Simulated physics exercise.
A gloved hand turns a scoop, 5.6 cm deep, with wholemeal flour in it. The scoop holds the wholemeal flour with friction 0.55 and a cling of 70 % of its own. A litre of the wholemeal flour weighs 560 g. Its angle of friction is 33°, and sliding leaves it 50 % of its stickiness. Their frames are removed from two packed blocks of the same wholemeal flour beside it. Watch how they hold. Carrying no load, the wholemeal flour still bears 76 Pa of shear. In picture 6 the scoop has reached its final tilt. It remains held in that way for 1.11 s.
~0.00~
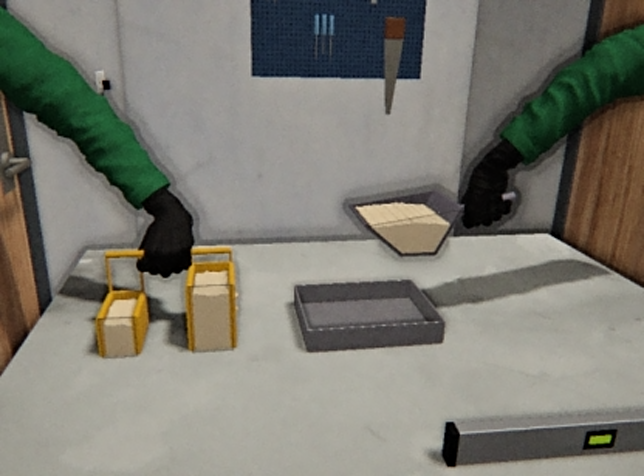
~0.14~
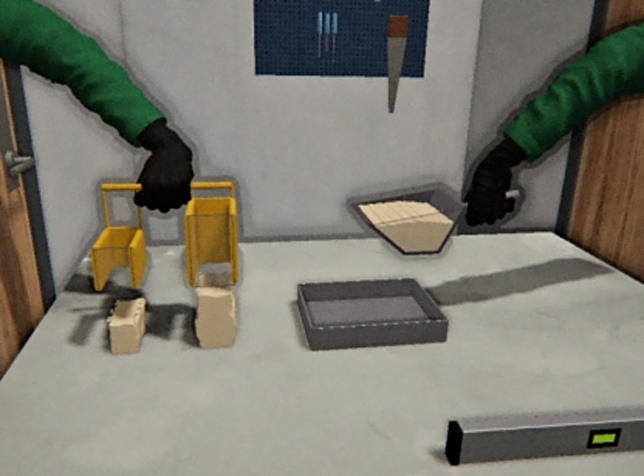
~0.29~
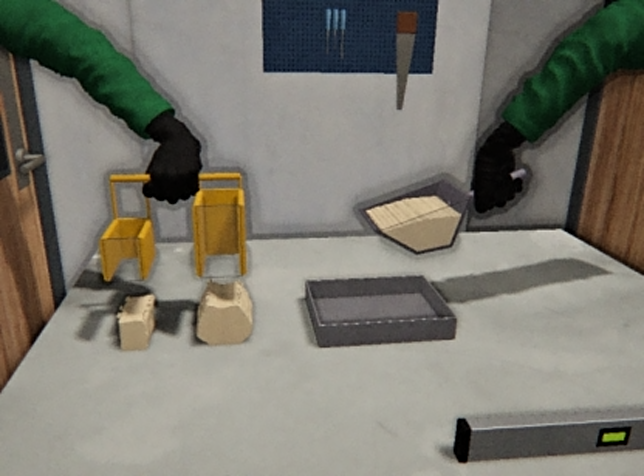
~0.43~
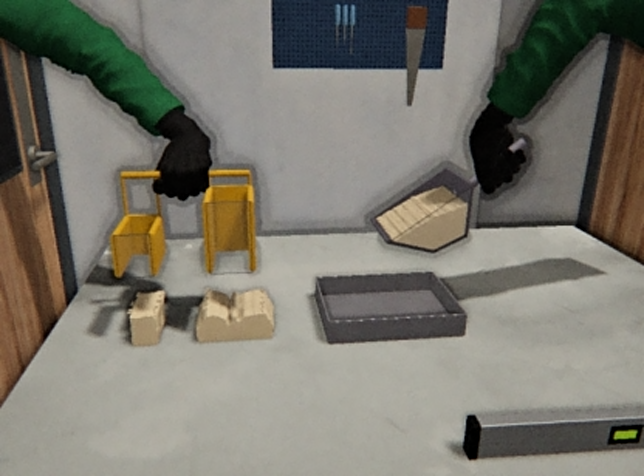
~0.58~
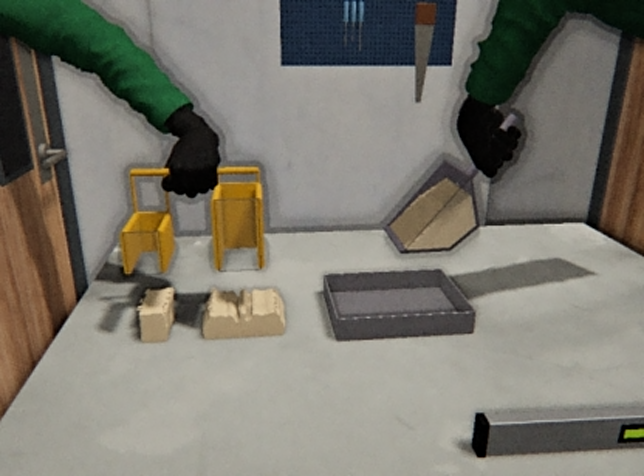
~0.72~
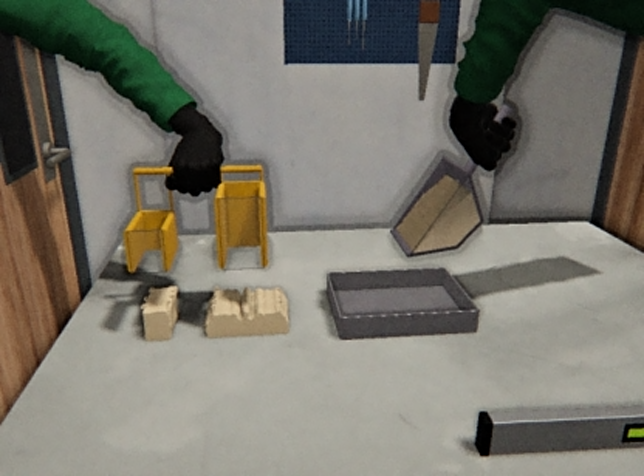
A gloved hand lifted yellow moulds off two pale blocks of flour, and the taller right block slumped into a low, lumpy heap while another hand steadily tilted a scoop of flour beside a grey tray.
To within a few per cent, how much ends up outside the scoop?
About 0 %.
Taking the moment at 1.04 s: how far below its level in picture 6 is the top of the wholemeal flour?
Around 0.0 centimetres, give or take.
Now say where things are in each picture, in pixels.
Lip at (368, 224), tilt 0 degrees; crest of the wholemeal flour at (417, 222); block heights 6.1 cm, 11 cm (left to right), in the first picture.
Lip at (371, 223), tilt 0 degrees; crest of the wholemeal flour at (420, 221); block heights 6.1 cm, 11 cm (left to right), in the second picture.
Lip at (378, 229), tilt 10 degrees; crest of the wholemeal flour at (458, 216); block heights 6.1 cm, 8.3 cm (left to right), in the third picture.
Lip at (388, 240), tilt 26 degrees; crest of the wholemeal flour at (465, 205); block heights 6.1 cm, 5.7 cm (left to right), in the fourth picture.
Lip at (402, 250), tilt 42 degrees; crest of the wholemeal flour at (471, 197); block heights 6.1 cm, 5.1 cm (left to right), in the fifth picture.
Lip at (409, 254), tilt 49 degrees; crest of the wholemeal flour at (470, 194); block heights 6.1 cm, 5.1 cm (left to right), in the sixth picture.
After 0.87 s, the scoop is at 49 degrees and 0 % has left it.
After 1.04 s, the scoop is at 49 degrees and 0 % has left it.
After 1.22 s, the scoop is at 49 degrees and 0 % has left it.
After 1.39 s, the scoop is at 49 degrees and 0 % has left it.
After 1.50 s, the scoop is at 49 degrees and 0 % has left it.
